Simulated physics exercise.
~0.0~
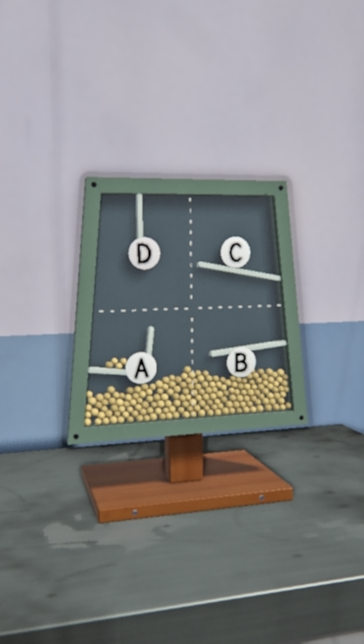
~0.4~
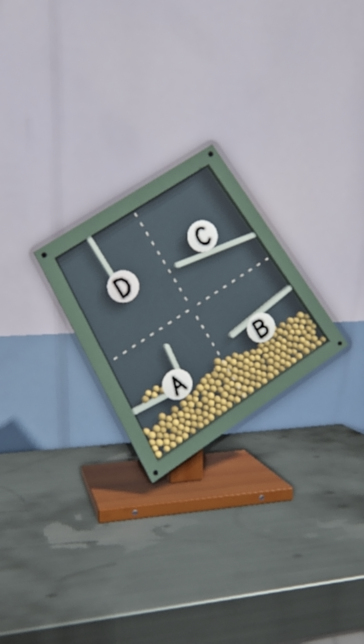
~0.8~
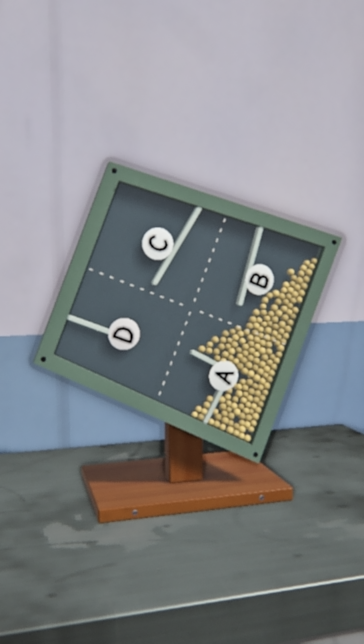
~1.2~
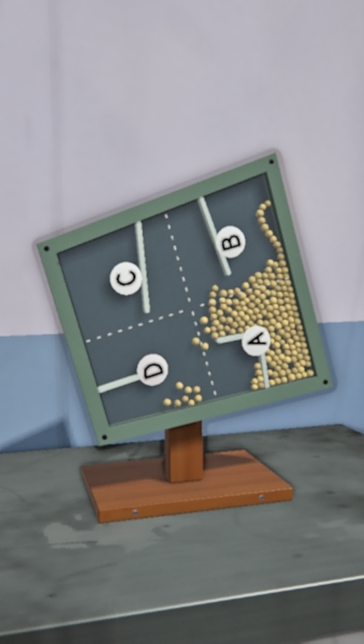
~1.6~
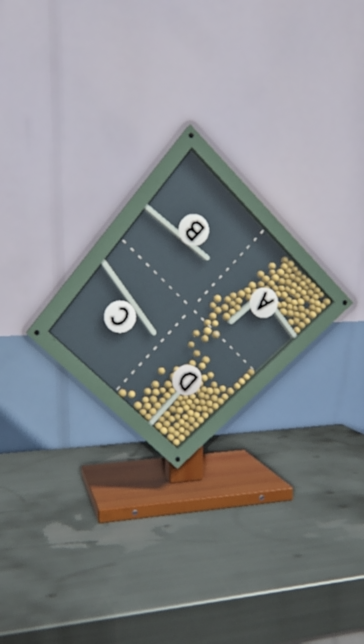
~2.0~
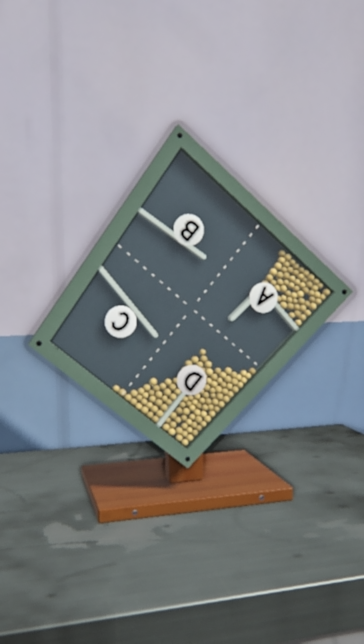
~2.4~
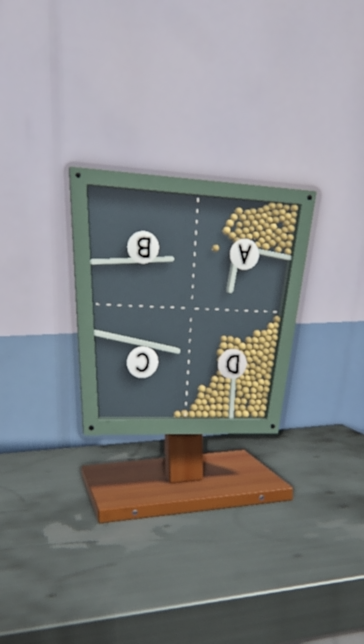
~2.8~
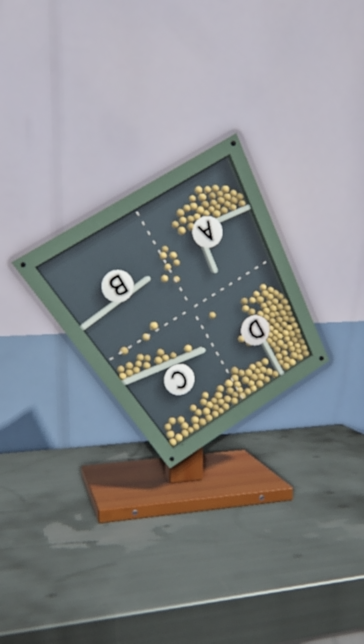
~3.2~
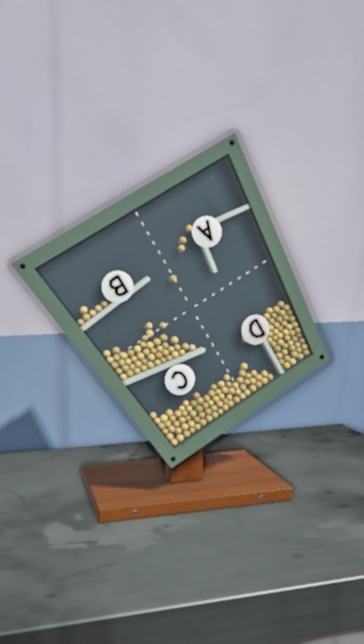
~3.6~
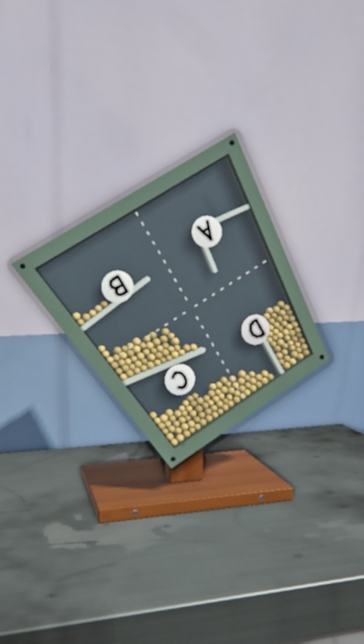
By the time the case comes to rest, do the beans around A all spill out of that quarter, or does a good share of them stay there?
They all spill out, leaving A empty. C and D each end up with more than a quarter of the beans, while B holds only a few.
